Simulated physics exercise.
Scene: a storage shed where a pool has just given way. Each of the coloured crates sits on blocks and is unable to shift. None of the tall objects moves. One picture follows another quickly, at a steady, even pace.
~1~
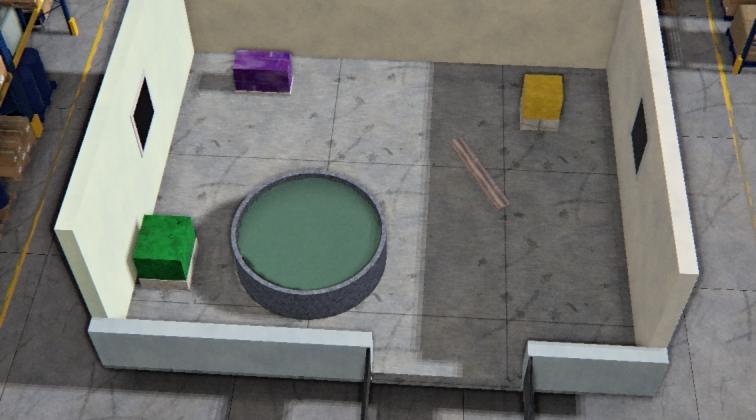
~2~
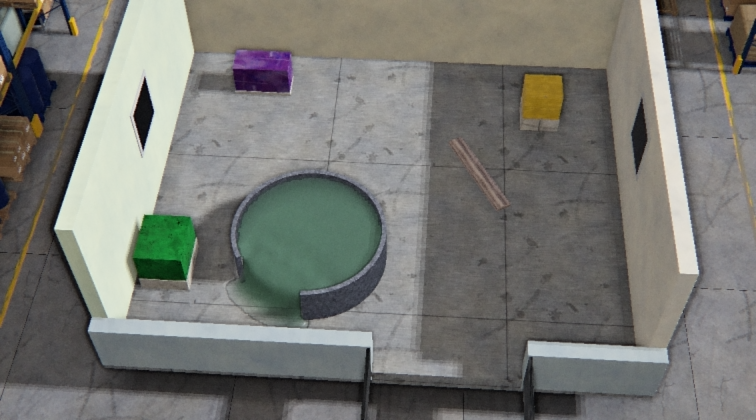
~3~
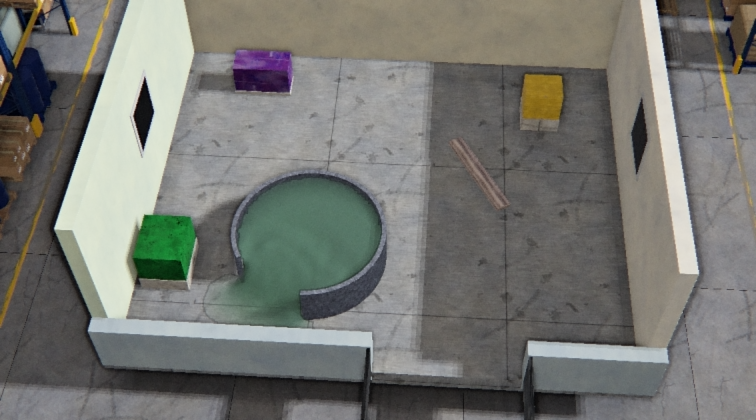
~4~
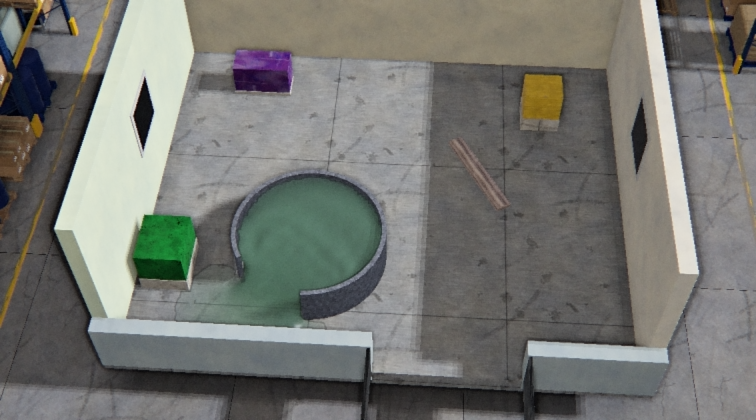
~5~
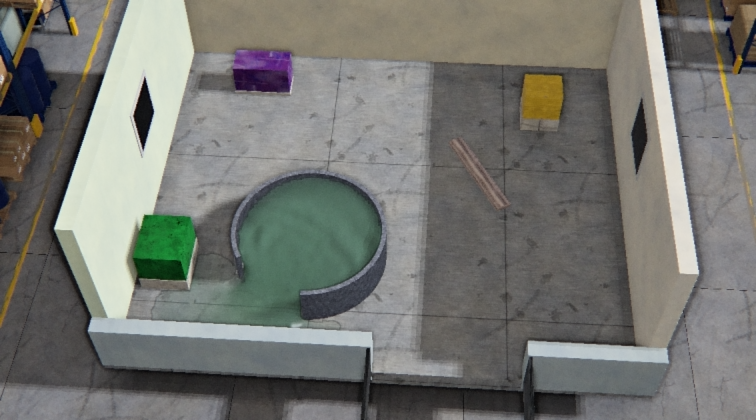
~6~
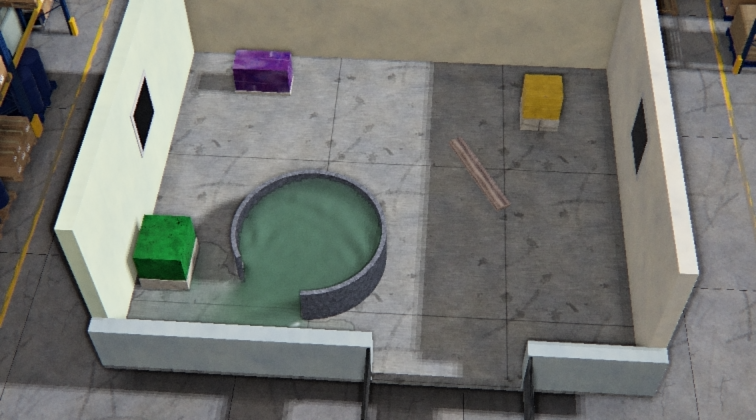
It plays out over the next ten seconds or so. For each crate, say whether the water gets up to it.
Green crate: Yes; purple crate: Yes; yellow crate: No.
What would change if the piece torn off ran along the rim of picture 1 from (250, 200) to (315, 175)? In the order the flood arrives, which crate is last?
Last: The one in yellow.
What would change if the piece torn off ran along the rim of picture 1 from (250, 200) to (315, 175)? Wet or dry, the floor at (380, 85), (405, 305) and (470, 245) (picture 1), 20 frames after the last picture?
Drenched; spared; spared.
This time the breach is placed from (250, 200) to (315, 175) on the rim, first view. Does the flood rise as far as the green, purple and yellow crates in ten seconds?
Result: Green is not reached; purple is swamped; yellow is not reached.
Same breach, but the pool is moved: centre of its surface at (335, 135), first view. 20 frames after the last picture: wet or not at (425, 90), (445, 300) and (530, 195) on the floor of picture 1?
As listed: Dry, covered, free of water.
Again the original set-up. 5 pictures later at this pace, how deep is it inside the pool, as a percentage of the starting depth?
Near 68 in a hundred.
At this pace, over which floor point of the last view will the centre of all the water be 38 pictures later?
I'd say near (312, 239).
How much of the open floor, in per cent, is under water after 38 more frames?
I'd estimate some 65 per cent.
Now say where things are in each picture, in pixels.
The round tank at (309, 232) is whole and still, in the first picture.
Water pours out at (267, 299) and has run to (236, 282), in the second picture.
The front is at (210, 297), out from the gap at (267, 300), in the third picture.
The front is at (182, 319), out from the gap at (267, 300), in the fourth picture.
Water pours out at (267, 300) and has run to a hidden place, in the fifth picture.
Water pours out at (267, 300) and has run to a hidden place, in the sixth picture.
A moment on, water covers 10 % of the floor; the green crate water round its plinth, the purple crate not reached, the yellow crate not reached.
Next, water covers 20 % of the floor; the green crate water round its plinth, the purple crate not reached, the yellow crate not reached.
Then, water covers 45 % of the floor; the green crate water round its plinth, the purple crate water round its plinth, the yellow crate not reached.
Later, water covers 65 % of the floor; the green crate water round its plinth, the purple crate water round its plinth, the yellow crate not reached.
In the end, water covers 90 % of the floor; the green crate was topped, the purple crate was topped, the yellow crate stayed above the water.
